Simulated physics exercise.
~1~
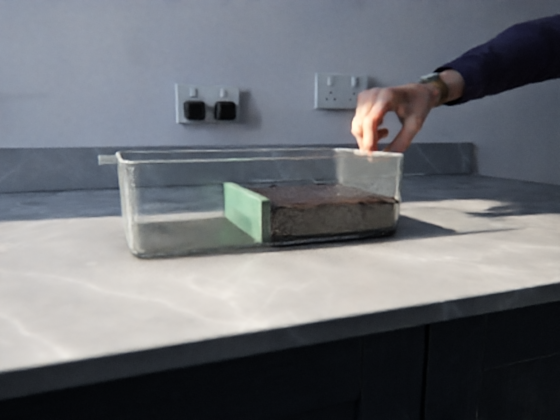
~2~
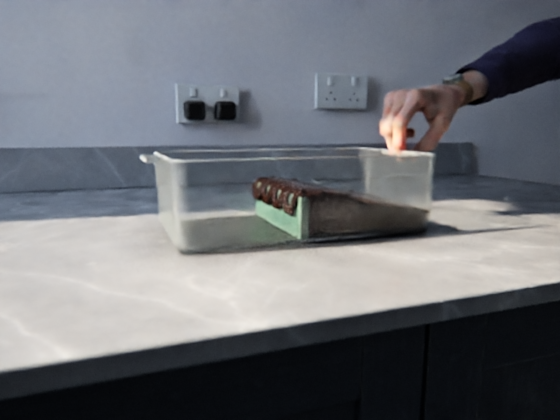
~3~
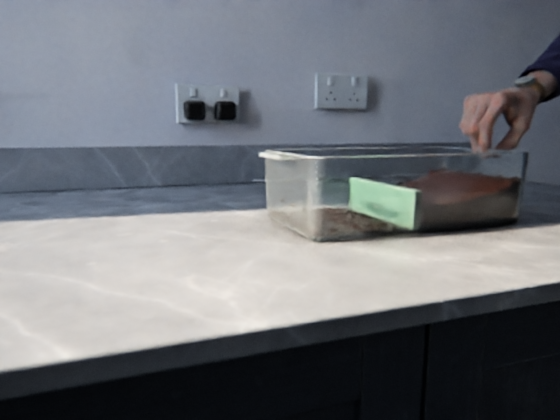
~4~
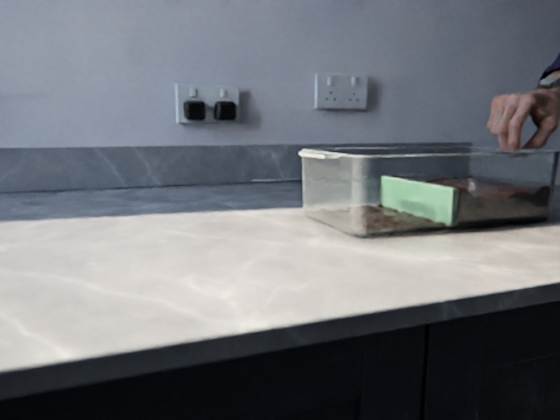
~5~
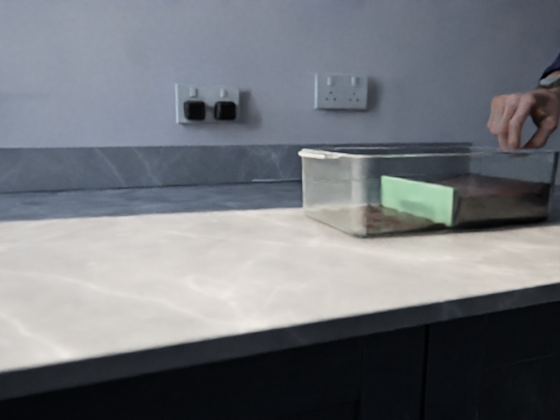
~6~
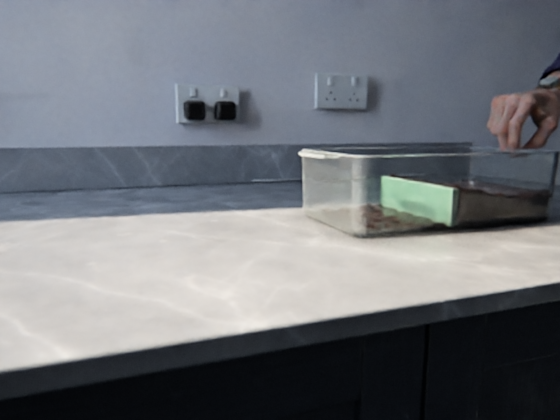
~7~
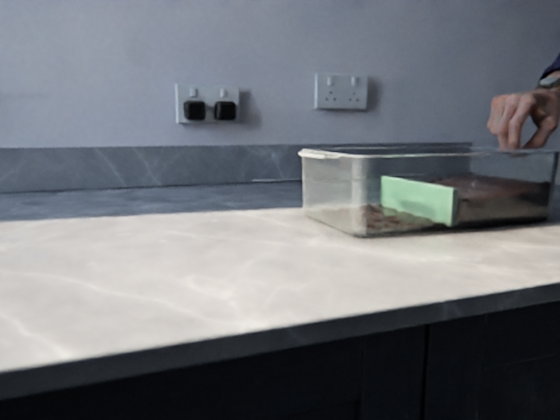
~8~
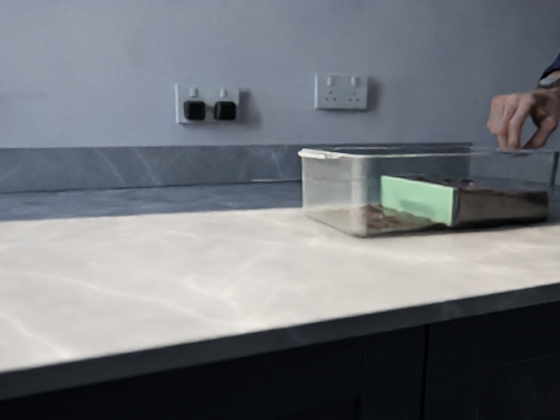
A hand in a dark sleeve, wearing a wristwatch, grips the right end of a clear glass food box on a pale marbled counter, seen from the front against a grey wall with two sockets. A green divider stands upright inside, with dark brown coffee filling only the right part. The hand pulls the box rightwards, and the coffee surges up against the divider, a little spilling over into the left part. The box slides on and stops near the right edge. It then stays still, the hand still holding it, with a little coffee lying left of the divider.
